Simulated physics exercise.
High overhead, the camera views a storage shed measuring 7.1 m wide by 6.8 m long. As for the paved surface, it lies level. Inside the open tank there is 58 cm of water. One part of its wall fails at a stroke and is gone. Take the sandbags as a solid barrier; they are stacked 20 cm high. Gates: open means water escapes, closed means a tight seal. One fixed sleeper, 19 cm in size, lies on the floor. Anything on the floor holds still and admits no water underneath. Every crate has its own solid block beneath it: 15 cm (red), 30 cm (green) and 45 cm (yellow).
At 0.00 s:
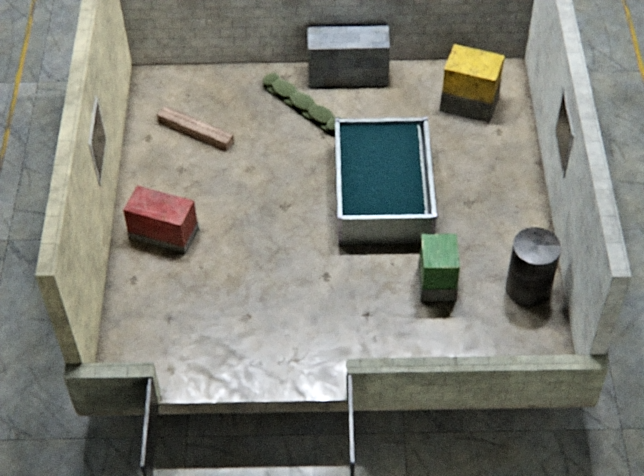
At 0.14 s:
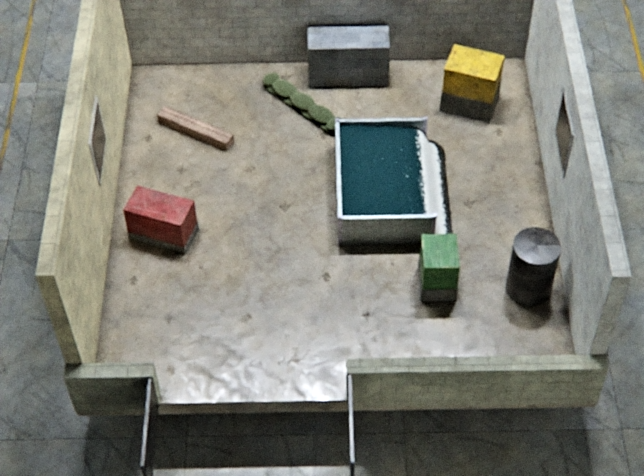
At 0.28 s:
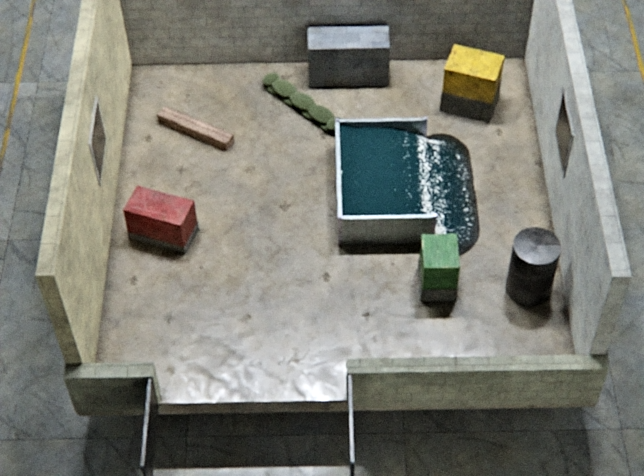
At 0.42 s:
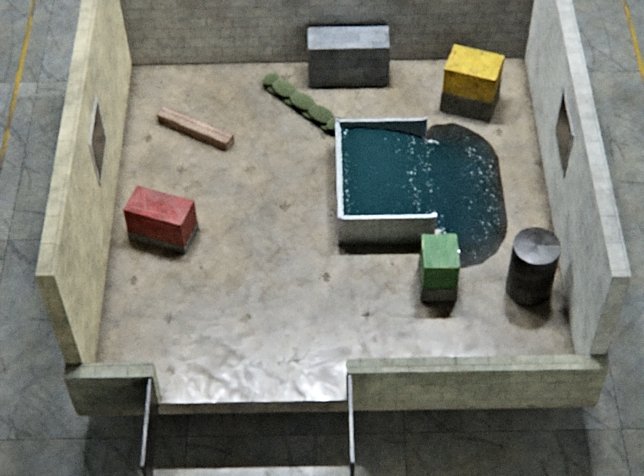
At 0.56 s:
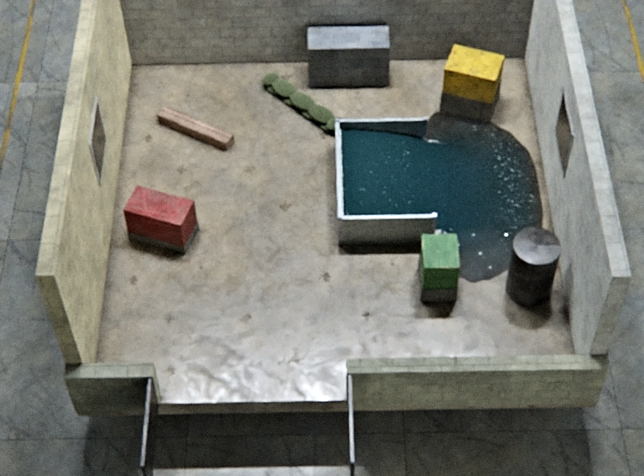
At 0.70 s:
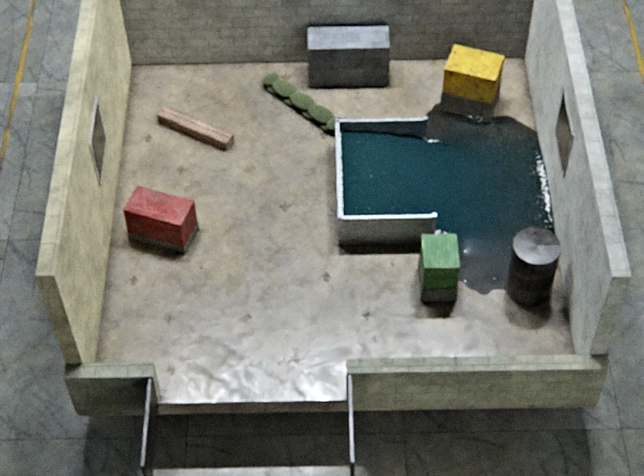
Teal water sits still in a white-walled open tank inside a walled shed, until the tank's right side vanishes and the water pours out through the gap. It fans across the floor to the right, passing behind the green block, then reaches the yellow block, the dark cylinder and the right wall.
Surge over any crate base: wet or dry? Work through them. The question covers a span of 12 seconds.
Red crate dry; green crate dry; yellow crate dry.
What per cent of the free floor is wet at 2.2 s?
Near 20 per cent is wet.
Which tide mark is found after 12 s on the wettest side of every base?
Max (cm) - red: 4; green: 19; yellow: 23.
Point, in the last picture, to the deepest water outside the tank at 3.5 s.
Position: About (522, 62).
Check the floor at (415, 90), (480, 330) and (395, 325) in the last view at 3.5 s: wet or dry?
Going through the three points: Awash, then awash, then not yet touched.
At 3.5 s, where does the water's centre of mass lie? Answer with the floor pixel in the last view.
Centre: Roughly (473, 194) px.
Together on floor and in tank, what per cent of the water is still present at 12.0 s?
98 %.
After 1.4 s water covers 15 % of the floor and is deepest (38 cm) near (545, 200); red plinth not reached, green plinth reached, yellow plinth reached.
After 2.2 s water covers 20 % of the floor and is deepest (32 cm) near (546, 272); red plinth not reached, green plinth reached, yellow plinth reached.
After 3.5 s water covers 35 % of the floor and is deepest (22 cm) near (522, 62); red plinth not reached, green plinth reached, yellow plinth reached.
After 7.0 s water covers 65 % of the floor and is deepest (12 cm) near (323, 94); red plinth reached, green plinth reached, yellow plinth reached.
After 12.0 s water covers 90 % of the floor and is deepest (8 cm) near (524, 76); highest at the red plinth 4 cm, highest at the green plinth 19 cm, highest at the yellow plinth 23 cm.
